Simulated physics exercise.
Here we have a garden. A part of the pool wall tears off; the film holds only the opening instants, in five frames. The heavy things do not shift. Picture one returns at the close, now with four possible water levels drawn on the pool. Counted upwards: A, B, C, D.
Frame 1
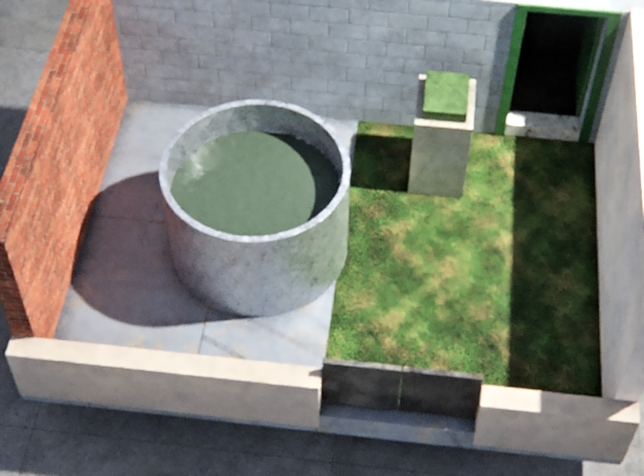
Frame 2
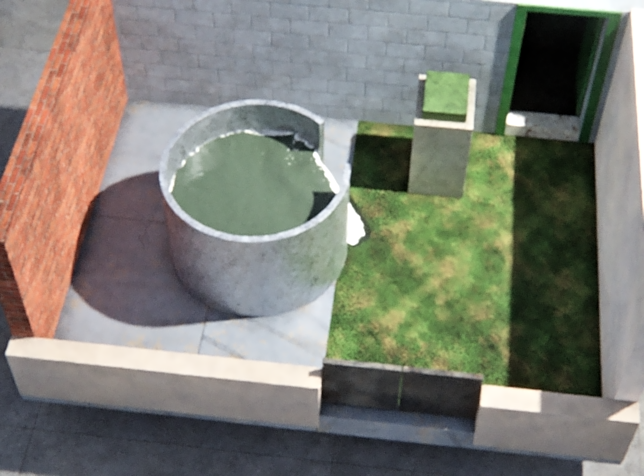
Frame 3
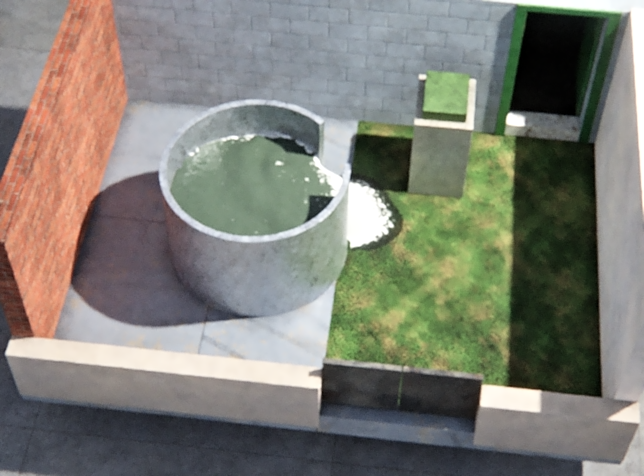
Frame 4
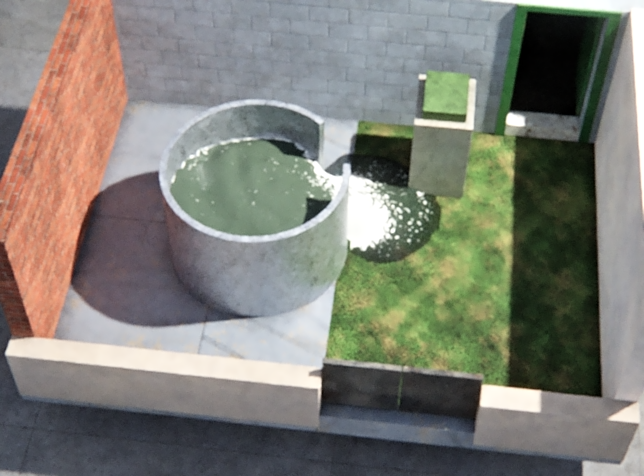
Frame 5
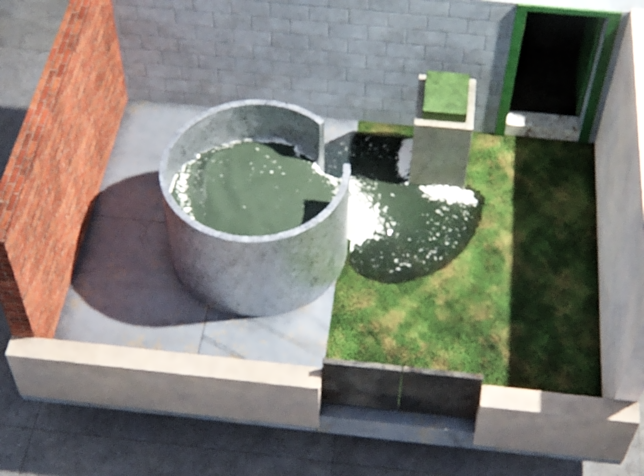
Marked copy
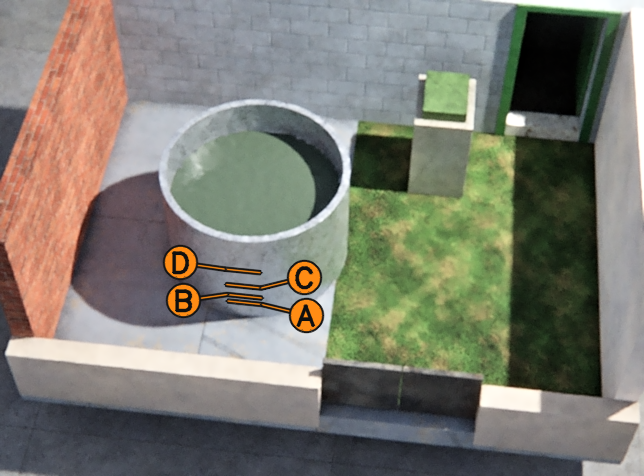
Dark green water pouring through a gap in a round grey pool's right side, foaming and spreading across a walled garden's grass.
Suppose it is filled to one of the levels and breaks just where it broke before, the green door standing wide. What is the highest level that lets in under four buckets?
The answer is level D.
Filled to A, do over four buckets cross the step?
No.
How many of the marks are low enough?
All four.
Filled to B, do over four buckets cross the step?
No, that is safe.
On the marked copy, A at (244, 302); B at (244, 296); C at (243, 286); D at (242, 270); from the bottom up A, B, C, D.
With A, nothing gets over.
With B, nothing gets over.
With C, nothing gets over.
With D, a splash gets over, under a bucket.
